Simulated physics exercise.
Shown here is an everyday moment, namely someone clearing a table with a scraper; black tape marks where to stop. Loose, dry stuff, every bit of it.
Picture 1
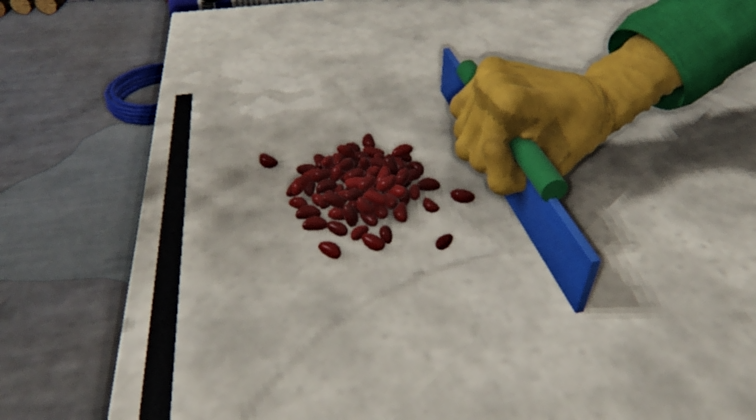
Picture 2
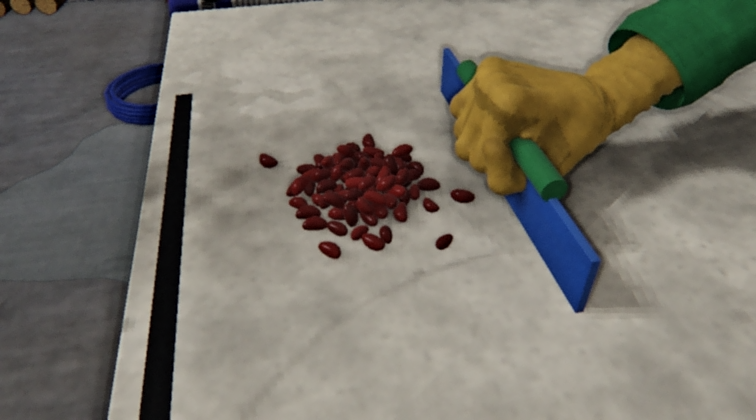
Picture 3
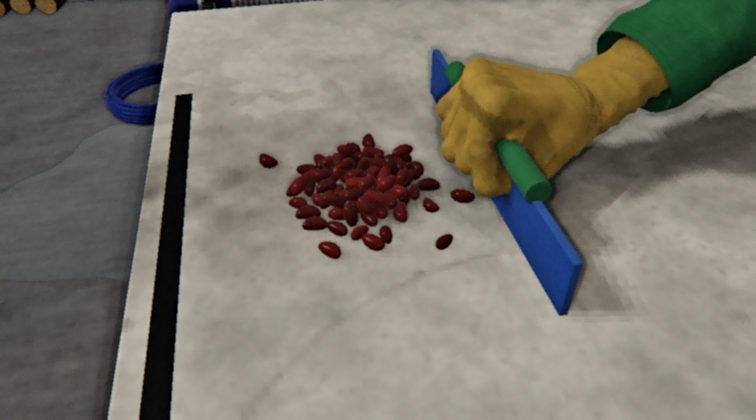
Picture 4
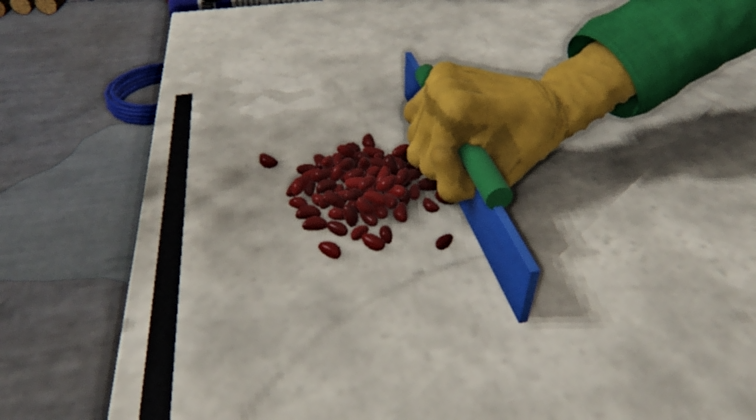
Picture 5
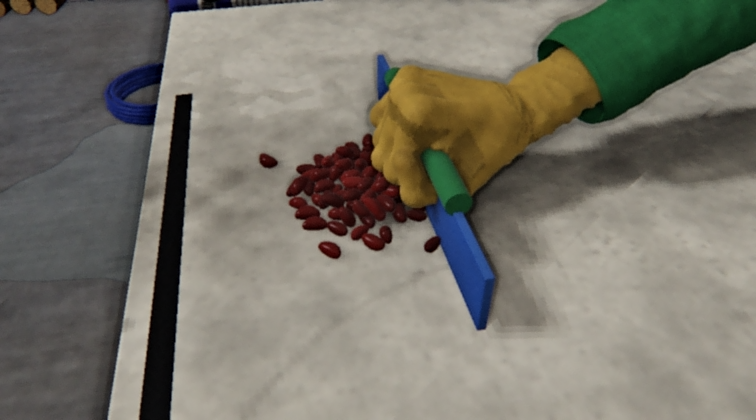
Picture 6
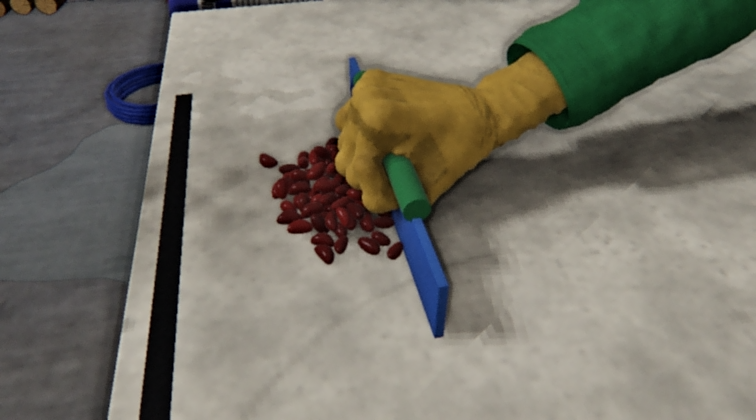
In this clip, a yellow-gloved hand holds a blue scraper with a green handle still on a pale table, then moves it left into a heap of red kidney beans, pushing most of them toward a black tape strip.
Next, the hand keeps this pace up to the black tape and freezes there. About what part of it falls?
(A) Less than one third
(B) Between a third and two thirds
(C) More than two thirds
The answer is C.
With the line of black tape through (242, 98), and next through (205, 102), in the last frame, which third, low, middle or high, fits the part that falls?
For the first place it's under a third, and for the second it's the middle third.
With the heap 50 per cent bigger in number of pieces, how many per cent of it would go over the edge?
I'd put it at around 90 per cent.
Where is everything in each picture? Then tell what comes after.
In the first frame, scraper near (573, 263), at rest; black tape near (183, 104), right by the edge; edge at (137, 226); the heap near (371, 187), kidney beans.
In the second frame, scraper near (573, 263), at rest.
In the third frame, scraper near (557, 265); the heap near (371, 187).
In the fourth frame, scraper near (517, 272).
In the fifth frame, scraper near (475, 279); the heap near (368, 187), a little pushed along.
In the sixth frame, scraper near (432, 286); black tape near (183, 104); edge at (137, 226); the heap near (343, 193), all but a few pushed along.
Shortly afterwards, scraper still moving, near (264, 158); heap all on the table, its front near (164, 211).
Next, scraper stopped at the black tape; heap the bulk over the edge.
In the end, scraper stopped at the black tape; heap the bulk over the edge.
